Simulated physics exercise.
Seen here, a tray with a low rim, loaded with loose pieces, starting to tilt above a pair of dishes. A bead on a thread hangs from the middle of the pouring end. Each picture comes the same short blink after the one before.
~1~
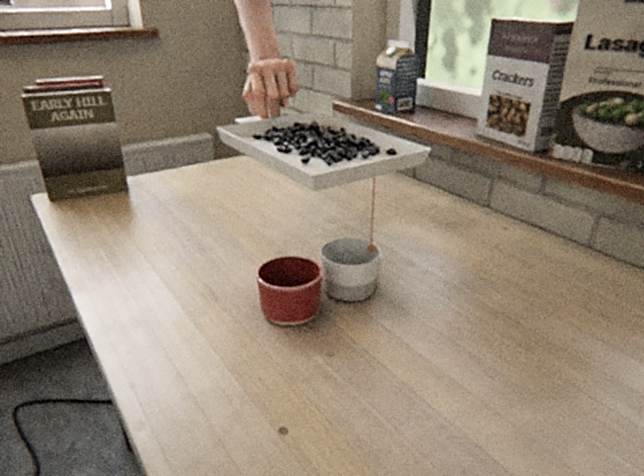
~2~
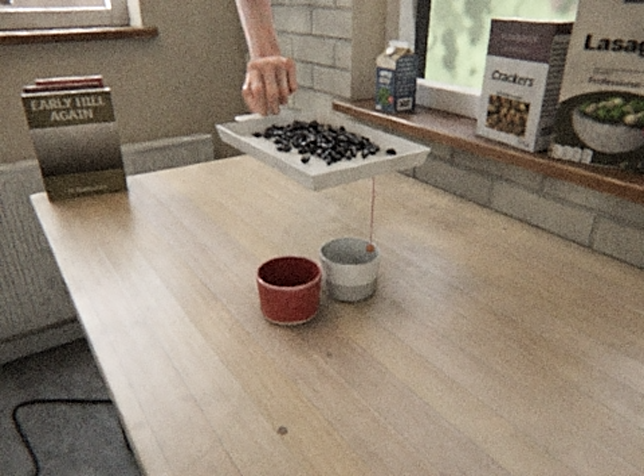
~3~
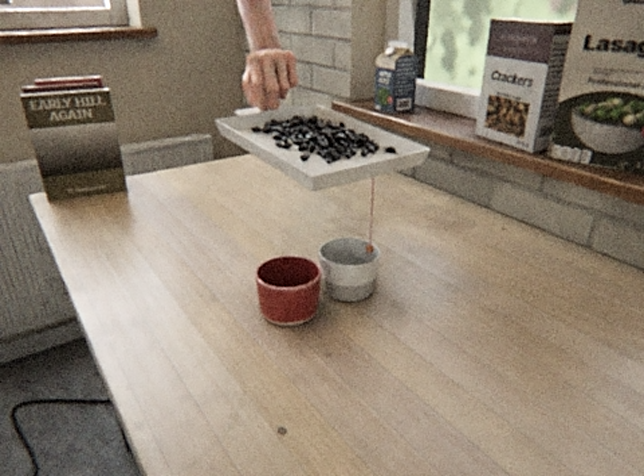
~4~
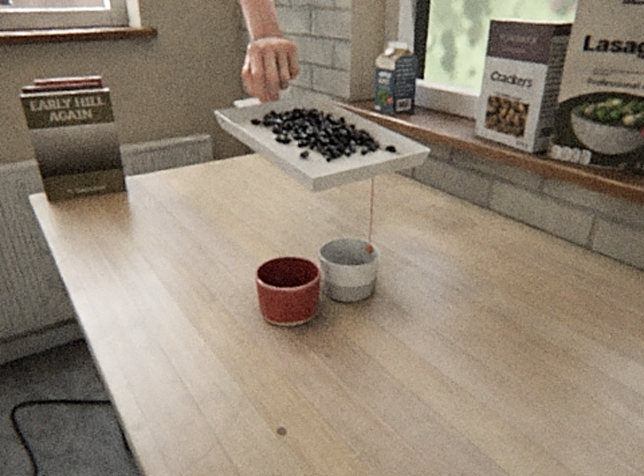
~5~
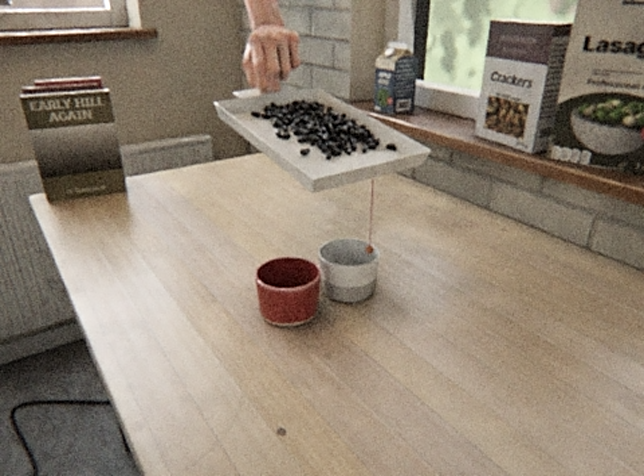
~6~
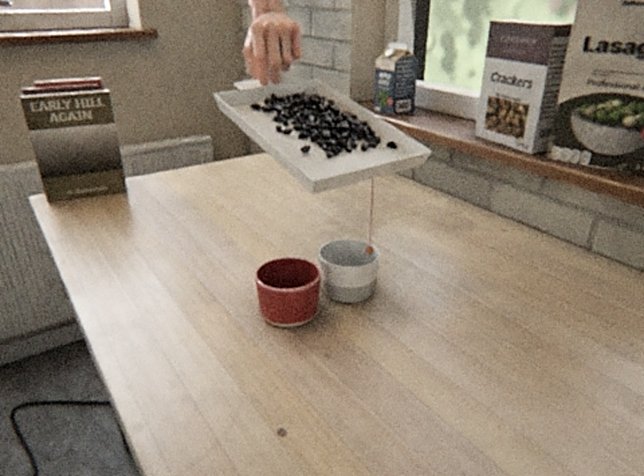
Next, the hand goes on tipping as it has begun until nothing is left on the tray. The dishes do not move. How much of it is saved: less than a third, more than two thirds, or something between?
In the dishes lies less than a third of it.
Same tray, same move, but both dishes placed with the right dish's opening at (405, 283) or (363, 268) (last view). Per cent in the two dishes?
The first gives 70 %, the second 10 %.
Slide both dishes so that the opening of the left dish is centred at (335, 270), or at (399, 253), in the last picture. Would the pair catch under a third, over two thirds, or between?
One: Below one third. Two: Under a third.
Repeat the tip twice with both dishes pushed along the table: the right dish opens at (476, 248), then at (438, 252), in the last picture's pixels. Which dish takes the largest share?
In turn: The left one; left.
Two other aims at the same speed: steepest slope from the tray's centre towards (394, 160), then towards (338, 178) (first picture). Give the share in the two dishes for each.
The first gives 0 %, the second 0 %.
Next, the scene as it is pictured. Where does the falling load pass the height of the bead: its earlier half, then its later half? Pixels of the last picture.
At about (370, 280), then at (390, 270).
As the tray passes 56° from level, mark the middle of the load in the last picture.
Roughly at (365, 144).
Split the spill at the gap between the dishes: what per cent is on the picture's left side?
Near 10 %.
Soon, tray tipped steeply; nearly all on the tray; a stray few outside both; a stray few in the air.
A while on, tray tipped right over; nearly all on the tray; a small part outside both; a stray few in the air.
Towards the end, tray tipped past a quarter turn; all outside both.
Finally, tray tipped past a quarter turn; none in the left dish; none in the right dish; all outside both.
